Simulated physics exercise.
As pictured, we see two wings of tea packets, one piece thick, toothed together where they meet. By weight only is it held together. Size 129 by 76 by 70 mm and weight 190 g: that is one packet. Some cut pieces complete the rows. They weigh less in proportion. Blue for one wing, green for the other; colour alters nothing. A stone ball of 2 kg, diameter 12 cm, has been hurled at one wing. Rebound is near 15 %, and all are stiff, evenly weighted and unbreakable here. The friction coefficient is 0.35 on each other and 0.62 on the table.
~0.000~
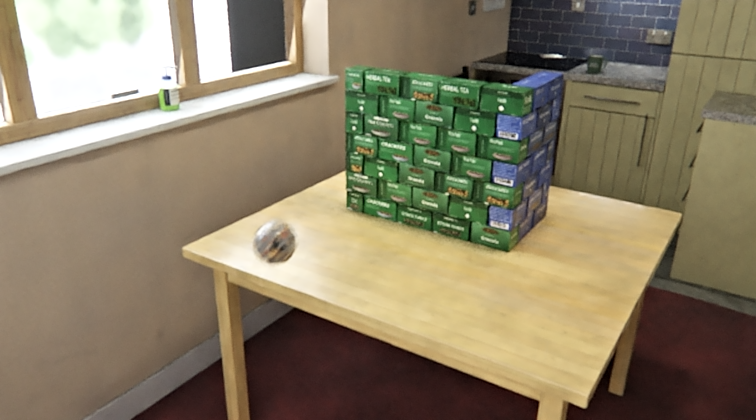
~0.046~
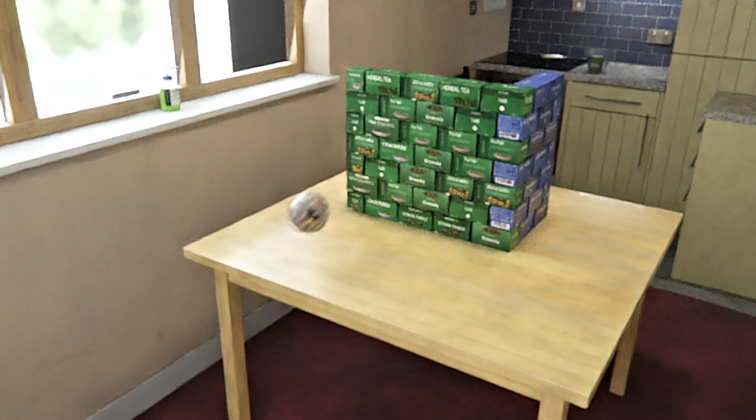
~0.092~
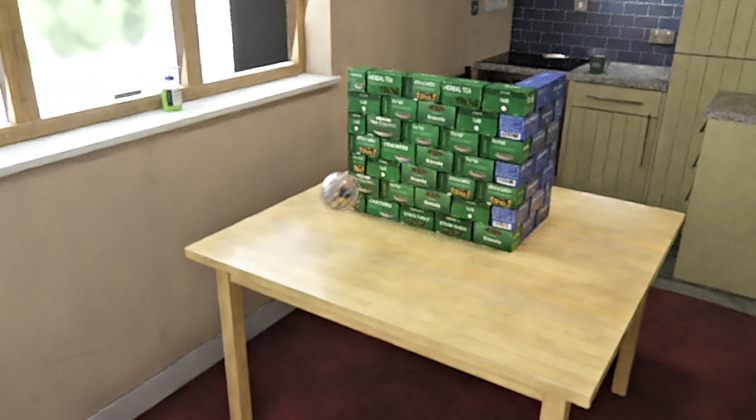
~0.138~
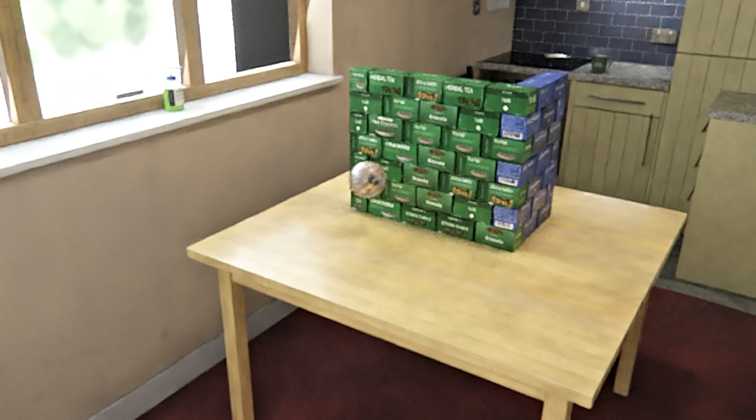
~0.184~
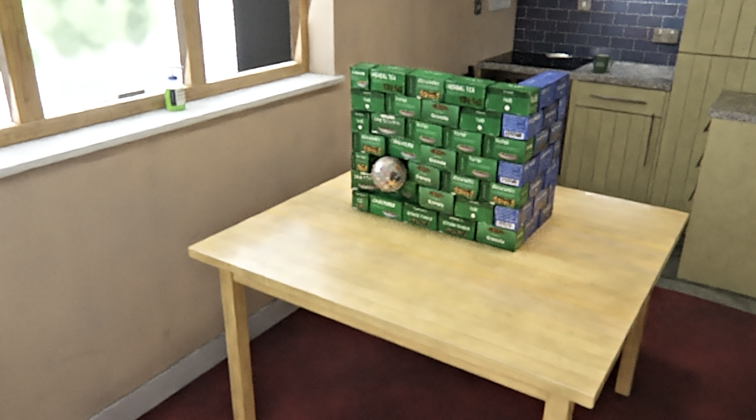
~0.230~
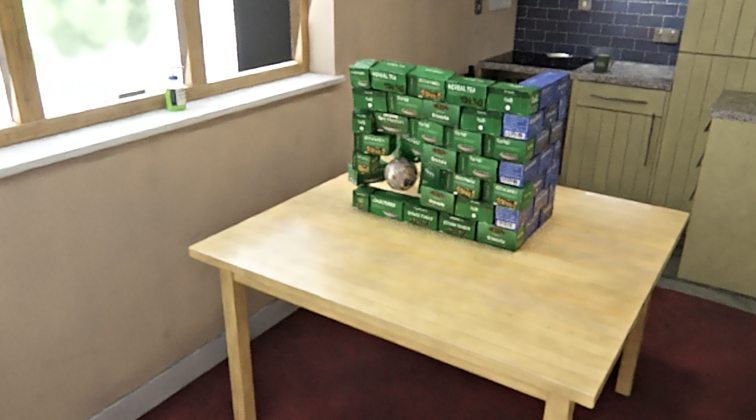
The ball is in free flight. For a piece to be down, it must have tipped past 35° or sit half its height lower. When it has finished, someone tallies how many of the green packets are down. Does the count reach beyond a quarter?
Yes.
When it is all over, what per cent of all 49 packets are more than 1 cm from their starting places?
Displaced: 35 %.
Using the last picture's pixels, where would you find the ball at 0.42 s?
(443, 149), roughly.
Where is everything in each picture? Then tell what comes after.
In the first picture (pixels give the middle of a visible side; the camera pans a little), ball (275, 243) 48 cm from contact, 3.2 m/s; top green packet (354, 80); top blue packet (542, 96); none has stirred.
The second picture shows ball (309, 213) 35 cm from contact, 3.1 m/s; top green packet (354, 80).
The third picture shows ball (340, 192) 21 cm from contact, 3.0 m/s; top green packet (356, 80).
The fourth picture shows ball (368, 180) 7 cm from contact, 3.0 m/s; top green packet (358, 80).
The fifth picture shows ball (389, 174) after contact, 1.8 m/s; top green packet (359, 78) 3° from how it stood; steepest lean 4°, the packet at (425, 88); movement in 12 of them.
The sixth picture shows ball (402, 174) after contact, 1.9 m/s; top green packet (359, 78) 12° from how it stood; top blue packet (549, 95); steepest lean 14°, the packet at (388, 82); movement in 19 of them.
After 0.42 s, ball still moving; 10 of the 32 green packets down (10 of 49 in all colours); top green packet 28° from how it stood, 7 cm lower.
After 0.80 s, ball still moving; 13 of the 32 green packets down (13 of 49 in all colours); top green packet on its side.
In the end (1.7 s), ball rolling away; 13 of the 32 green packets down (13 of 49 in all colours); top green packet on its side; top blue packet unmoved. That is 41 per cent. From the last view, middles, top green packet near (315, 193), top blue packet near (536, 93).
